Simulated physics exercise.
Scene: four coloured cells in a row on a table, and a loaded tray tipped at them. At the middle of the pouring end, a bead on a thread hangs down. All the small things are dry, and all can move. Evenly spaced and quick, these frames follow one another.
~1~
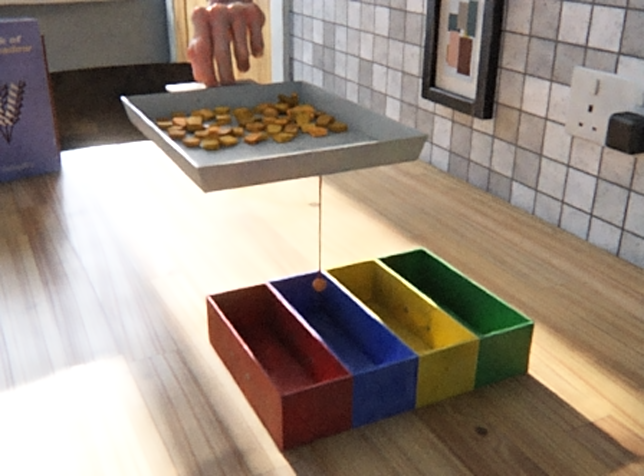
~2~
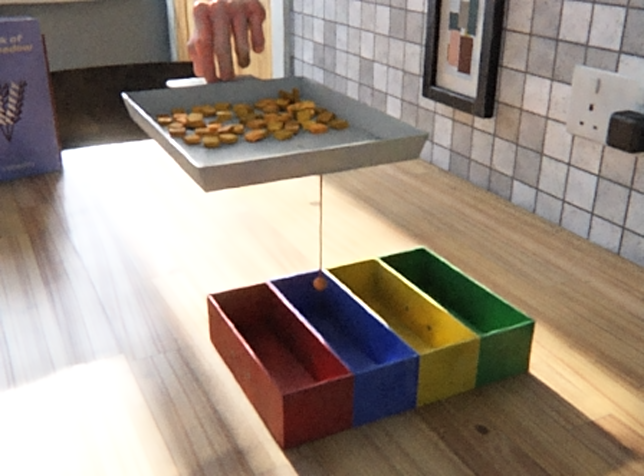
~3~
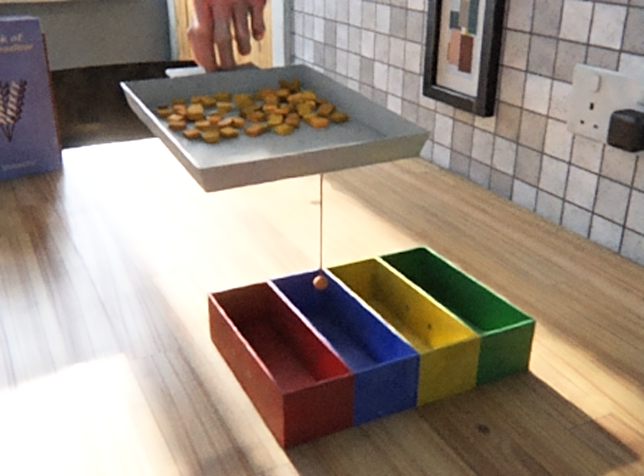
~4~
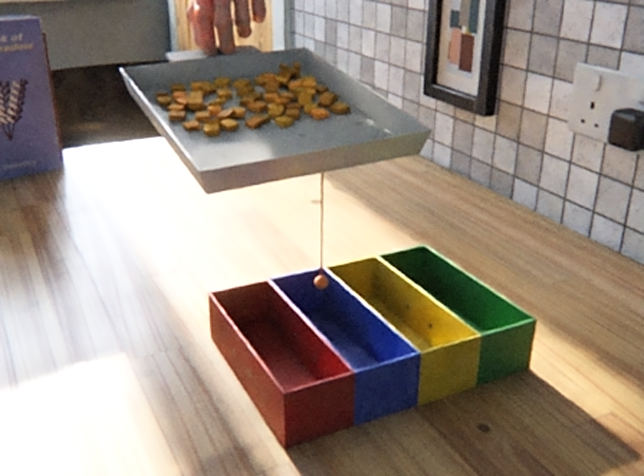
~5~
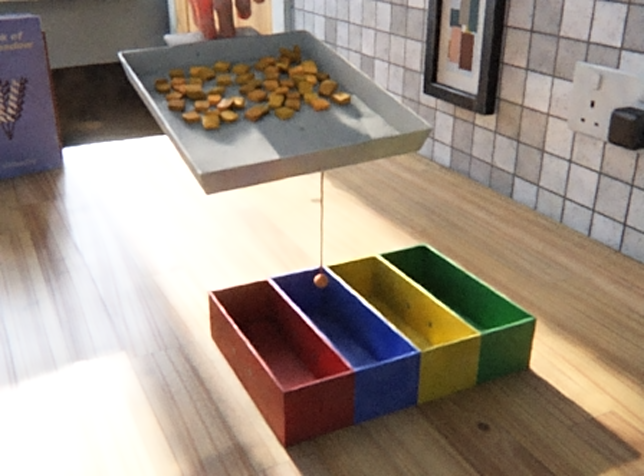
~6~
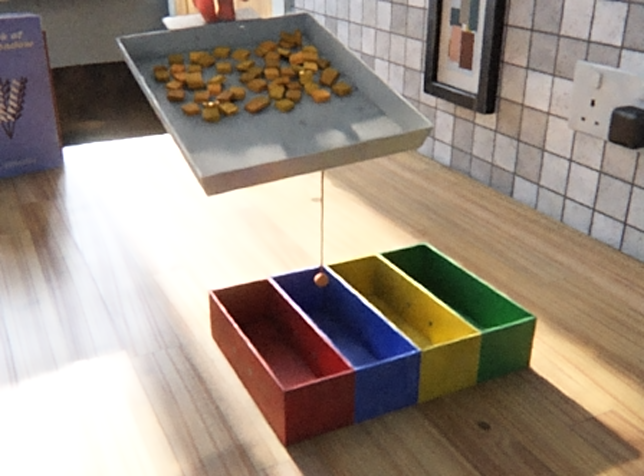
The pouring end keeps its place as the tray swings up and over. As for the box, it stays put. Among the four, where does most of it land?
Mostly in the red cell.
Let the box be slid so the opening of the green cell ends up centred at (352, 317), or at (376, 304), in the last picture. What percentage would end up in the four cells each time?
You'd see around 100 per cent and then around 100 per cent.
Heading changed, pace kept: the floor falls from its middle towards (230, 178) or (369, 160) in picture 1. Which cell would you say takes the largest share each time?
That red cell; the yellow one.
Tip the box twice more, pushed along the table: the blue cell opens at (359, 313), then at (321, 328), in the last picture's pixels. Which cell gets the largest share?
The first time that red cell comes out on top, the second time red.
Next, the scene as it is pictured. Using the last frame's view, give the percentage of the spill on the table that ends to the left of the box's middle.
Left portion: Around 100 %.
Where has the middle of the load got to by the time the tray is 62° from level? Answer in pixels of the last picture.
I'd mark the middle close to (274, 152).
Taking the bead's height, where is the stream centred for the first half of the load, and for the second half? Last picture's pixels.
The opening part goes through (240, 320); what follows goes through (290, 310).
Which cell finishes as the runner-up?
That's blue.
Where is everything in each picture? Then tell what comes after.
Corners of the pouring end at (203, 164) and (419, 134), level; middle of the load at (254, 121), small crackers; bead on its thread at (320, 285); red cell at (317, 407); blue cell at (385, 386); yellow cell at (447, 367); green cell at (504, 350), in the first frame.
Corners of the pouring end at (204, 163) and (420, 132), level; middle of the load at (255, 117), in the second frame.
Corners of the pouring end at (204, 164) and (421, 130), tipped barely, lowest at the left corner; middle of the load at (255, 109), in the third frame.
Corners of the pouring end at (205, 167) and (422, 128), tipped a little, lowest at the left corner; middle of the load at (255, 97), in the fourth frame.
Corners of the pouring end at (205, 169) and (423, 126), tipped a little, lowest at the left corner; middle of the load at (255, 84), in the fifth frame.
Corners of the pouring end at (206, 171) and (424, 124), tipped clearly, lowest at the left corner; middle of the load at (255, 72); red cell at (320, 402); blue cell at (387, 381); yellow cell at (449, 362); green cell at (506, 345), in the sixth frame.
Soon after the last picture, tray tipped steeply; nearly all on the tray; a stray few falling or outside the box.
A little later, tray tipped past a quarter turn; most on the tray; a stray few in the red cell; a stray few in the blue cell; a small part falling or outside the box.
Later still, tray tipped past a quarter turn; about a third in the red cell; about a quarter in the blue cell; a stray few in the yellow cell; about a third falling or outside the box.
At rest, tray tipped past a quarter turn; about a third in the red cell; about a quarter in the blue cell; a stray few in the yellow cell; none in the green cell; about a third outside the box.
